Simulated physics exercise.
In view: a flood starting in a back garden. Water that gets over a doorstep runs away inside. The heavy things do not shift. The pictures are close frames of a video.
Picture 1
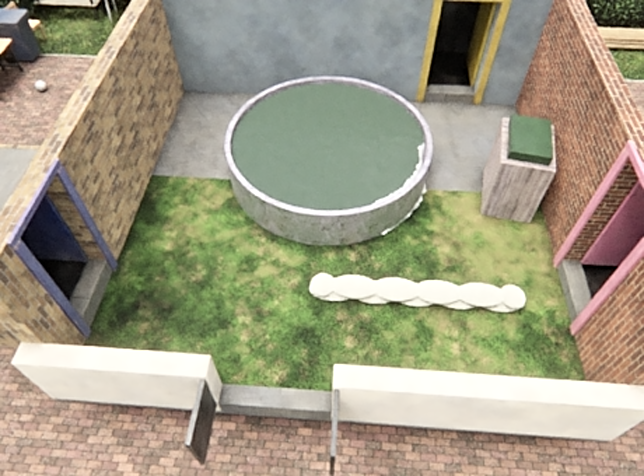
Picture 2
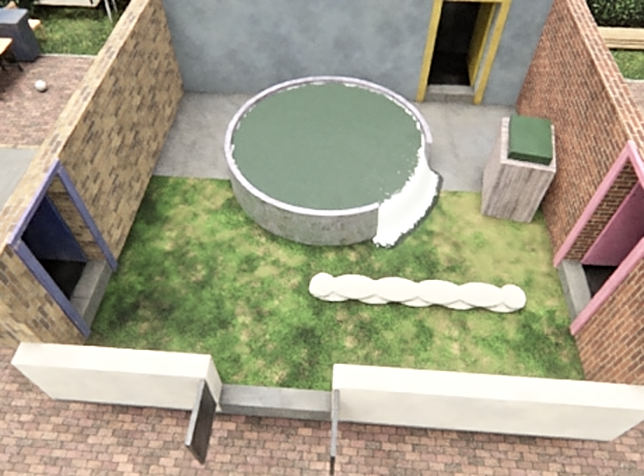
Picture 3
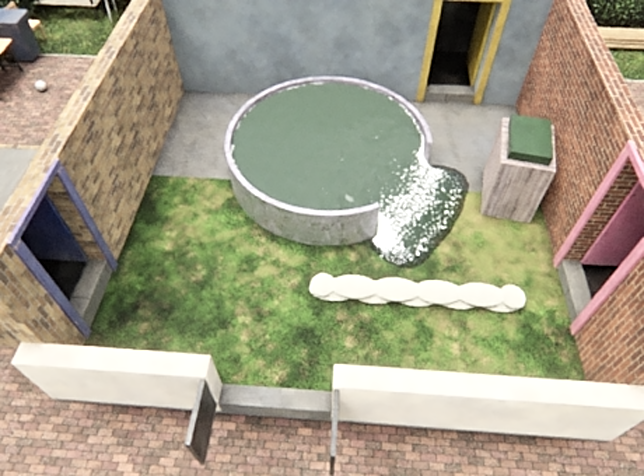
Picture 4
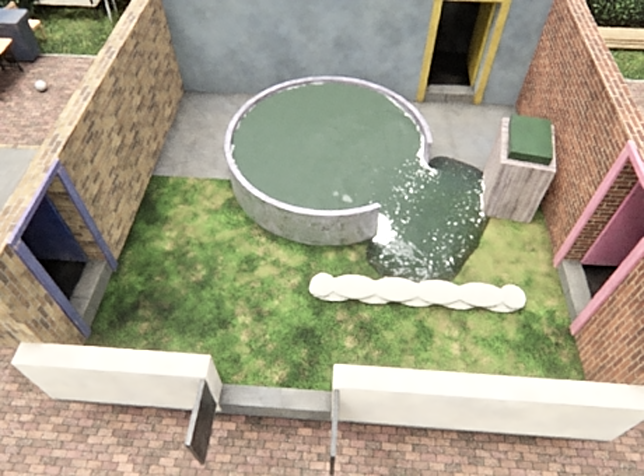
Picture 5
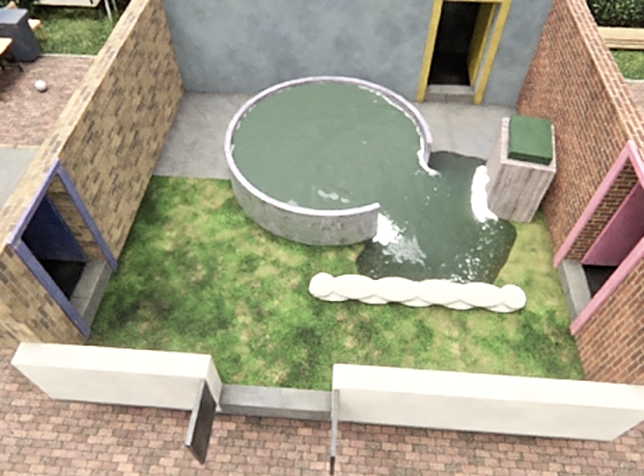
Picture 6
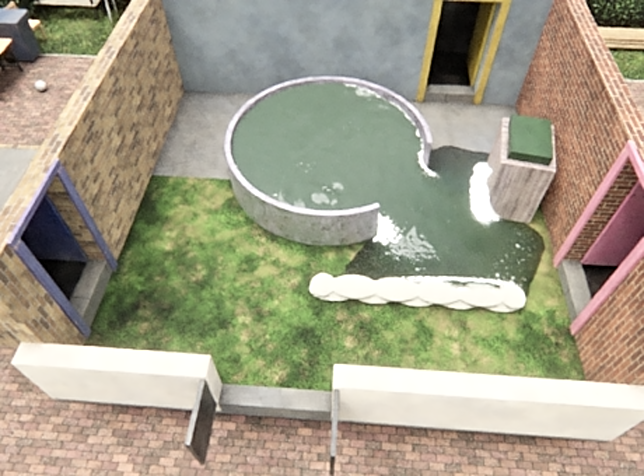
Dark green water pours from a gap in the round tank and spreads across the grass.
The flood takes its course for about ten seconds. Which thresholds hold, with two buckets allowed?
In the end: The pink door floods; the yellow door holds within the limit; the blue door holds within the limit.
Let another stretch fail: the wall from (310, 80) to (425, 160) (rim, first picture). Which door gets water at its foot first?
I say the one in yellow.
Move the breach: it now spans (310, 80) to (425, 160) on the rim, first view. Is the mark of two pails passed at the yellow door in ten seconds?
In short: The yellow door takes more.
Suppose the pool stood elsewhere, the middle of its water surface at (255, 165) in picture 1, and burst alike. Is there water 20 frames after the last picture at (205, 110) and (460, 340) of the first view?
In turn: Dry, flooded.
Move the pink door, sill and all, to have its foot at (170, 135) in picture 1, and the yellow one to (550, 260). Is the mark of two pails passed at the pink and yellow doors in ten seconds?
In short: The pink door lets less in, the yellow door floods.
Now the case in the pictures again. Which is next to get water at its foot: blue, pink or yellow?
The pink door.
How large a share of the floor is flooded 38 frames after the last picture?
About 85 per cent.
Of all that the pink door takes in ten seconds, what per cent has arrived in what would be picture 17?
About 35 per cent.
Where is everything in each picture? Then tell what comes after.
Still water in the round tank at (329, 141), in the first frame.
Water pours out at (411, 200) and has run to (383, 245), in the second frame.
The front is at (459, 176), out from the gap at (411, 201), in the third frame.
Water pours out at (411, 201) and has run to (432, 283), in the fourth frame.
Water pours out at (411, 201) and has run to (483, 290), in the fifth frame.
Water pours out at (411, 201) and has run to (520, 292), in the sixth frame.
A moment on, water covers 25 % of the floor; the pink door under two buckets in, the yellow door not reached, the blue door not reached.
Next, water covers 40 % of the floor; the pink door over two buckets in, the yellow door wet at the sill, nothing in, the blue door not reached.
Then, water covers 55 % of the floor; the pink door far over two buckets in, the yellow door wet at the sill, nothing in, the blue door not reached.
Later, water covers 85 % of the floor; the pink door far over two buckets in, the yellow door wet at the sill, nothing in, the blue door not reached.
In the end, water covers 95 % of the floor; the pink door far over two buckets in, the yellow door wet at the sill, nothing in, the blue door wet at the sill, nothing in.
